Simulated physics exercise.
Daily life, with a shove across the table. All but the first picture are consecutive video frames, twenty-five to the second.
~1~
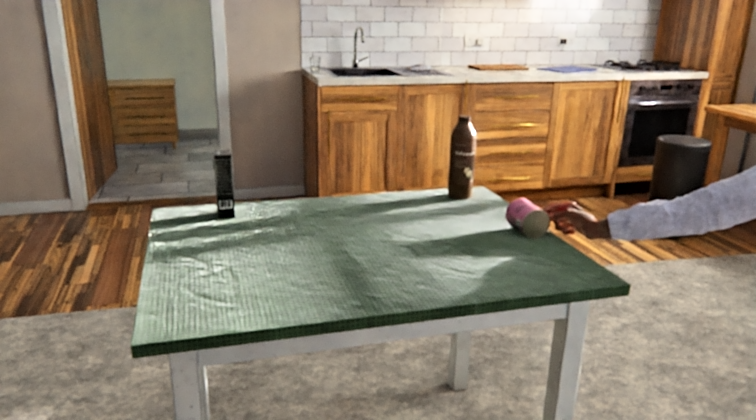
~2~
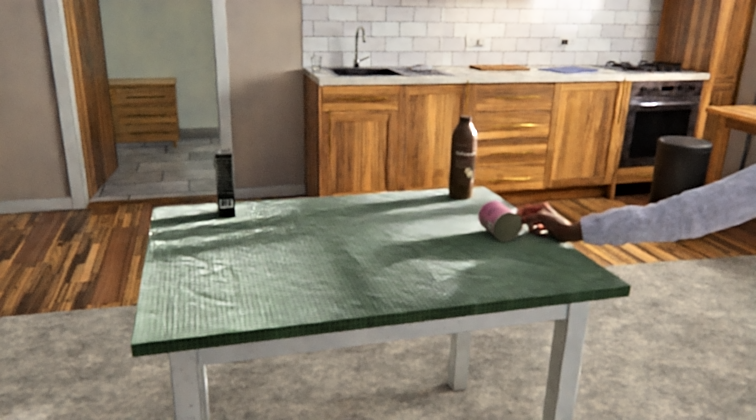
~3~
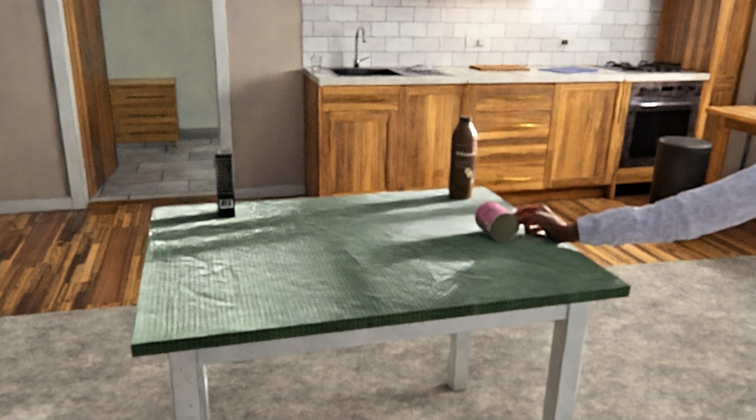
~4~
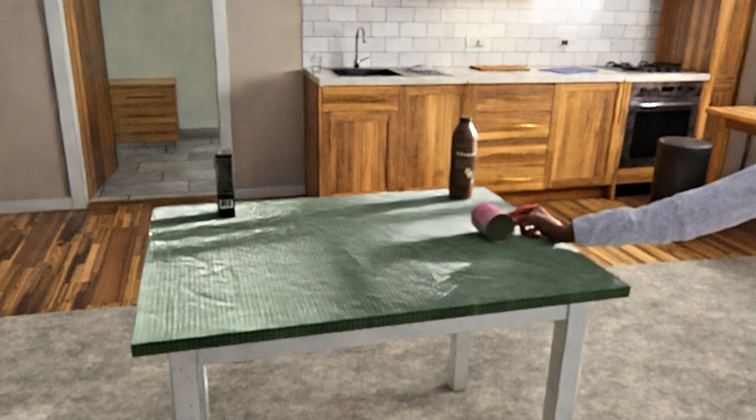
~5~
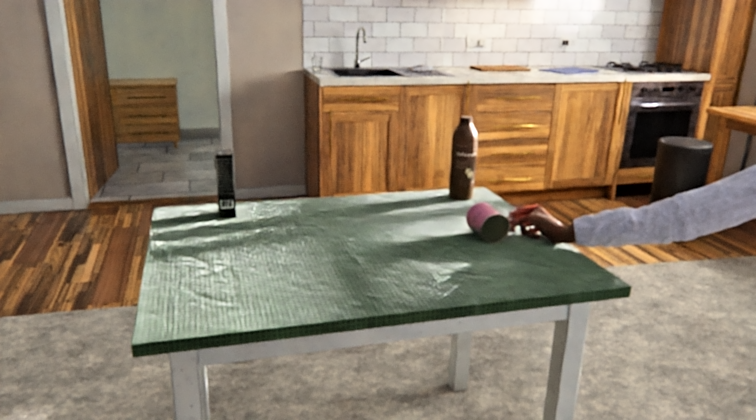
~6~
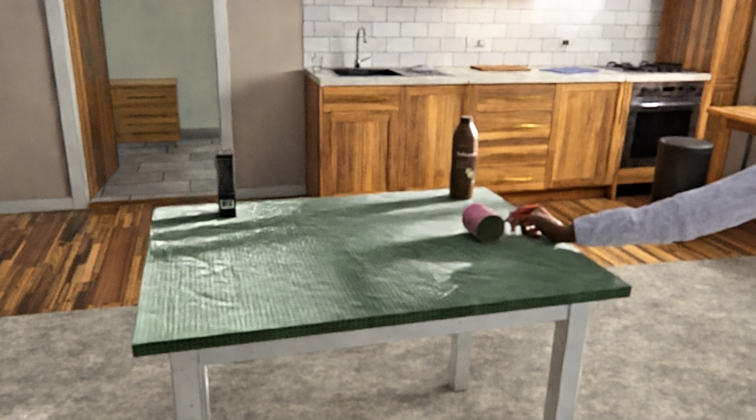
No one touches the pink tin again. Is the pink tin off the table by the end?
No, it finishes on the table.
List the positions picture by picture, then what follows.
In the first picture, under the hand; pink tin (528, 218).
In the second picture, under the hand; pink tin (500, 221).
In the third picture, under the hand; pink tin (497, 221).
In the fourth picture, pink tin (492, 222).
In the fifth picture, pink tin (488, 223) rolled a little.
In the sixth picture, pink tin (483, 223) rolled a little.
Then, 0.10 s after the last picture, pink tin rolled about its own width near (473, 224).
Then, 0.30 s after the last picture, pink tin rolled about its own width near (457, 225).
At rest, moved from the start, pink tin. Seen from the same camera at the end, pink tin near (447, 226).
